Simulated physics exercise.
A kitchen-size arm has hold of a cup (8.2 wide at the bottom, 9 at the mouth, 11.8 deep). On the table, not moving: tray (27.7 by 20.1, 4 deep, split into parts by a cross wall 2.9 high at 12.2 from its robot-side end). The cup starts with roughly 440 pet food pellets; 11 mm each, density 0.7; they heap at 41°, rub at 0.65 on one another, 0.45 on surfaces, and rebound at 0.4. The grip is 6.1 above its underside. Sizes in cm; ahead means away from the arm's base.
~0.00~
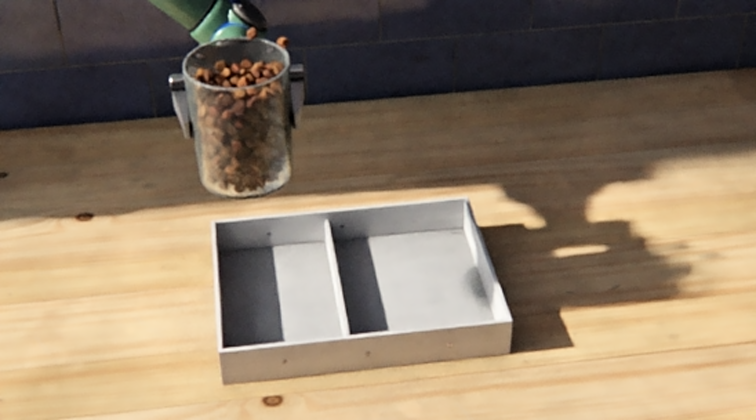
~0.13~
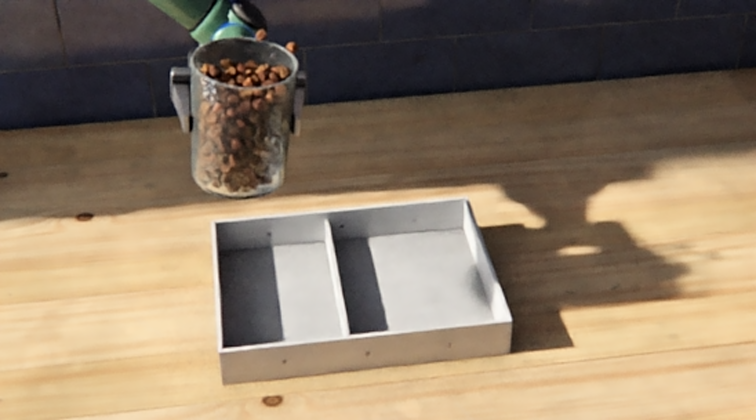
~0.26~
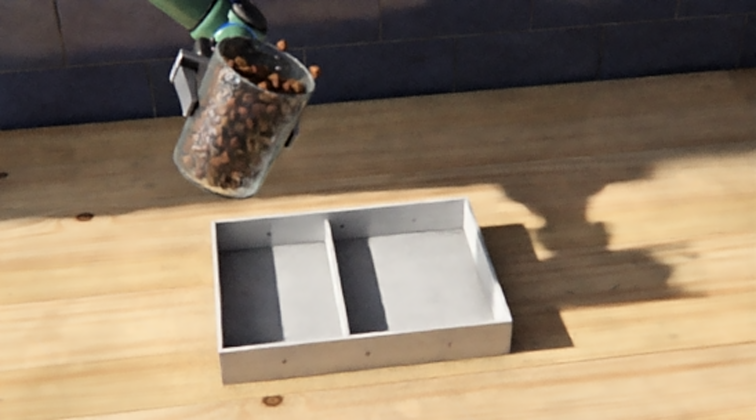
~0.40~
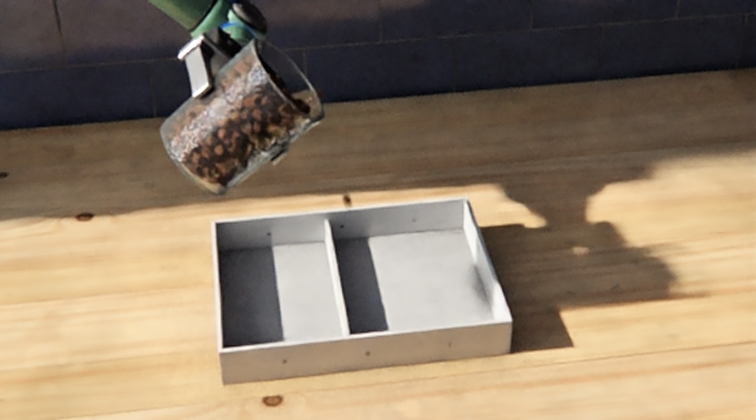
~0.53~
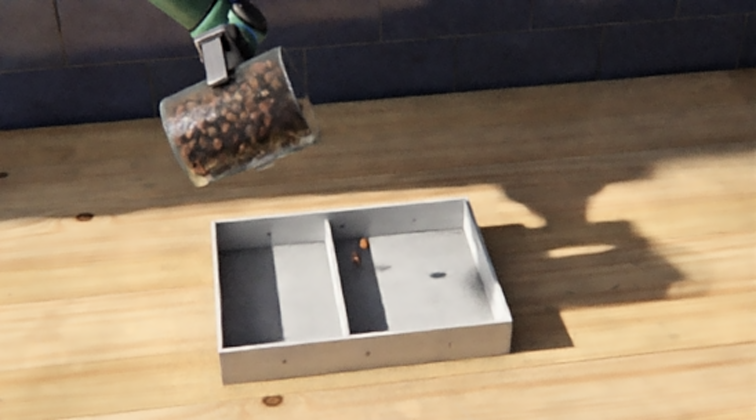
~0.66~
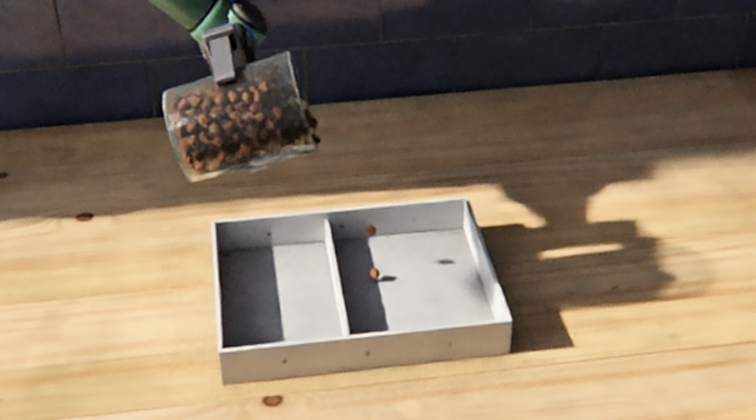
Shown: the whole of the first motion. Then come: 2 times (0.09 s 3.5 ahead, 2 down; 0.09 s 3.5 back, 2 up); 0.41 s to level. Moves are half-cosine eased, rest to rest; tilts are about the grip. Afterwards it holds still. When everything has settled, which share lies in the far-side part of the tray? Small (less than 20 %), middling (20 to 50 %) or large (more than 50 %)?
Share in the far-side part of the tray: Middling (20 to 50 %).
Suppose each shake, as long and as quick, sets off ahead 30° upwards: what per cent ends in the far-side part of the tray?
About 70 per cent.
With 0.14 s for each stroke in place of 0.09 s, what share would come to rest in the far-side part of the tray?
Then about 15 per cent.
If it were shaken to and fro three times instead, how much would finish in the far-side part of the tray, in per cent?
It would be near 30 per cent.
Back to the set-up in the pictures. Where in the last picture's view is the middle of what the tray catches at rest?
At about (432, 285).
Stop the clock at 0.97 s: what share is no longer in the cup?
About 20 per cent by then.
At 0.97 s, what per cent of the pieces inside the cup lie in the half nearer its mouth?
Some 55 per cent.
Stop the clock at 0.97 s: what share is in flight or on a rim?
About 9 per cent.
After 0.97 s, tilted 77° forward, highest piece 25 above the table; 354 in the cup, 42 in the far-side part, 2 in the robot-side part, 40 in flight or on a rim.
After 1.28 s, tilted 24° forward, highest piece 28 above the table; 307 in the cup, 122 in the far-side part, 6 on the table or floor, 2 in the robot-side part, 1 in flight or on a rim.
After 1.63 s, level, highest piece 28 above the table; 306 in the cup, 123 in the far-side part, 6 on the table or floor, 3 in the robot-side part.
After 2.68 s, level, highest piece 28 above the table; 306 in the cup, 123 in the far-side part, 6 on the table or floor, 3 in the robot-side part.
In the end, 306 in the cup, 123 in the far-side part, 6 on the table or floor, 3 in the robot-side part. That is 28 % in the far-side part of the tray.
